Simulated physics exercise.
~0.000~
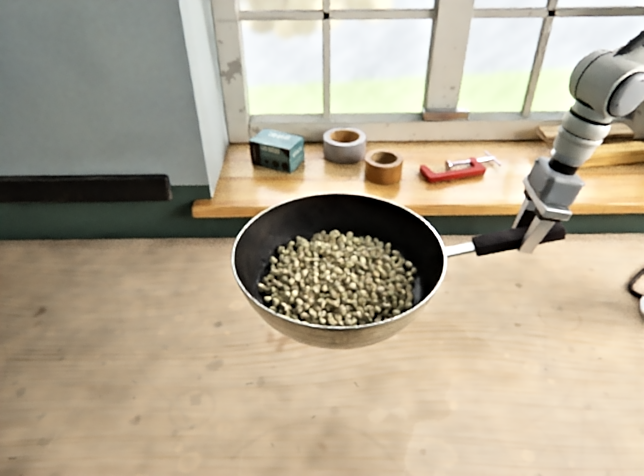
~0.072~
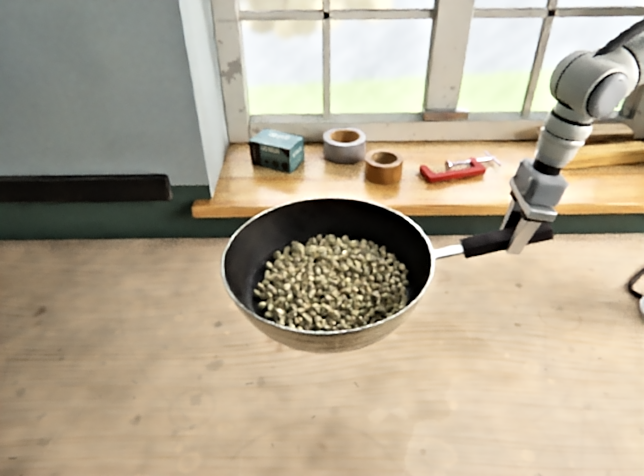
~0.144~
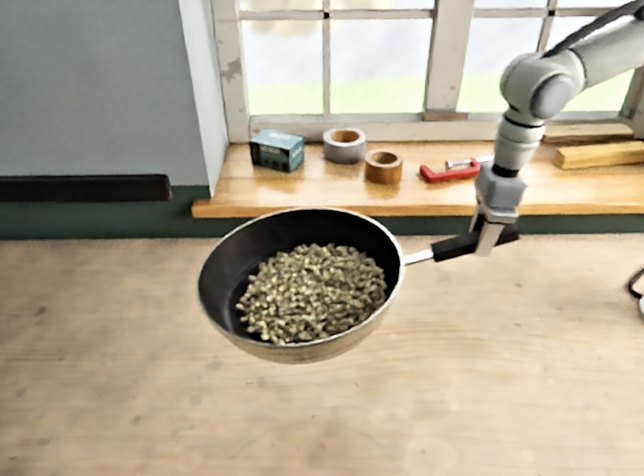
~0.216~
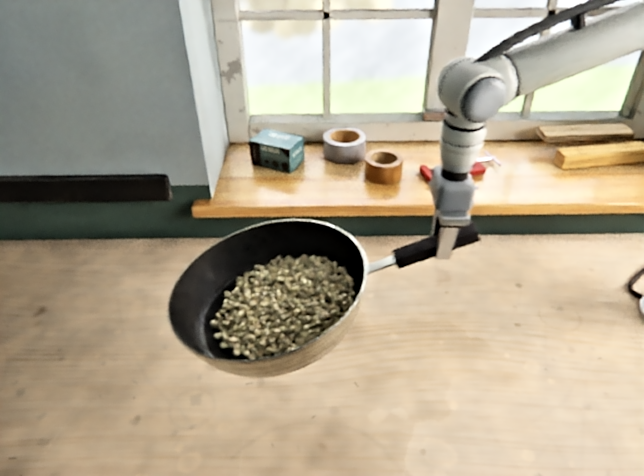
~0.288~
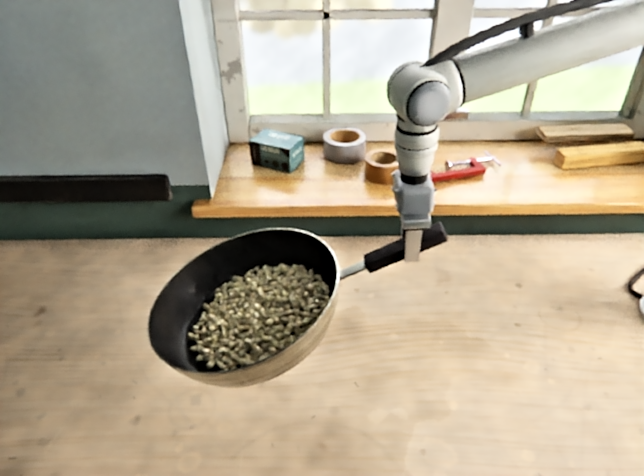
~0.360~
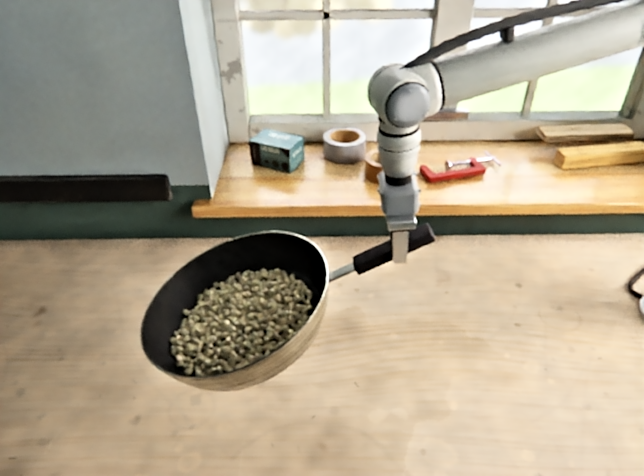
A robot arm gripping a black frying pan full of small, pale greenish beans moved it left and slightly closer over a wooden surface, gradually tilting it as the beans stayed heaped inside.
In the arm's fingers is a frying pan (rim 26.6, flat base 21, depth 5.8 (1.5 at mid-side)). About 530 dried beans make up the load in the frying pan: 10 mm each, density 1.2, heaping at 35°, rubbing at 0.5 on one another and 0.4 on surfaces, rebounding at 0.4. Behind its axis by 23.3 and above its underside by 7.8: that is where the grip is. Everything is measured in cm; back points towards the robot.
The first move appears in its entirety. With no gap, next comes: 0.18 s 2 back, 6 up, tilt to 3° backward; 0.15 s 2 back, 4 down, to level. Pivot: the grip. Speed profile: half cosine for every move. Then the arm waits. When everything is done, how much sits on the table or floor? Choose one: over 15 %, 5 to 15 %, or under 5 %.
5 to 15 %.
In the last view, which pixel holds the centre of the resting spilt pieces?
The centre sits at roughly (143, 396).
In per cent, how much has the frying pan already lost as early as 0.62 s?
Share out: Approx. 0 %.
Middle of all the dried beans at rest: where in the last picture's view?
Near pixel (210, 278).
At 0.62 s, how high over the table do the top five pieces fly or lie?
About 35 cm.
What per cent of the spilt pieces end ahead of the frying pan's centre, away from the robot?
About 100 %.
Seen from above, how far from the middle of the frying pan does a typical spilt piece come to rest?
It works out to near 22 cm.
After 0.49 s, level, highest piece 28 above the table; 527 in the frying pan.
After 0.62 s, tilted 1° backward, highest piece 35 above the table; 526 in the frying pan, 1 in flight or on a rim.
After 0.89 s, level, highest piece 29 above the table; 489 in the frying pan, 22 on the table or floor, 16 in flight or on a rim.
After 1.94 s, level, highest piece 29 above the table; 489 in the frying pan, 38 on the table or floor.
In the end, 489 in the frying pan, 38 on the table or floor. That is 7 % on the table or floor.
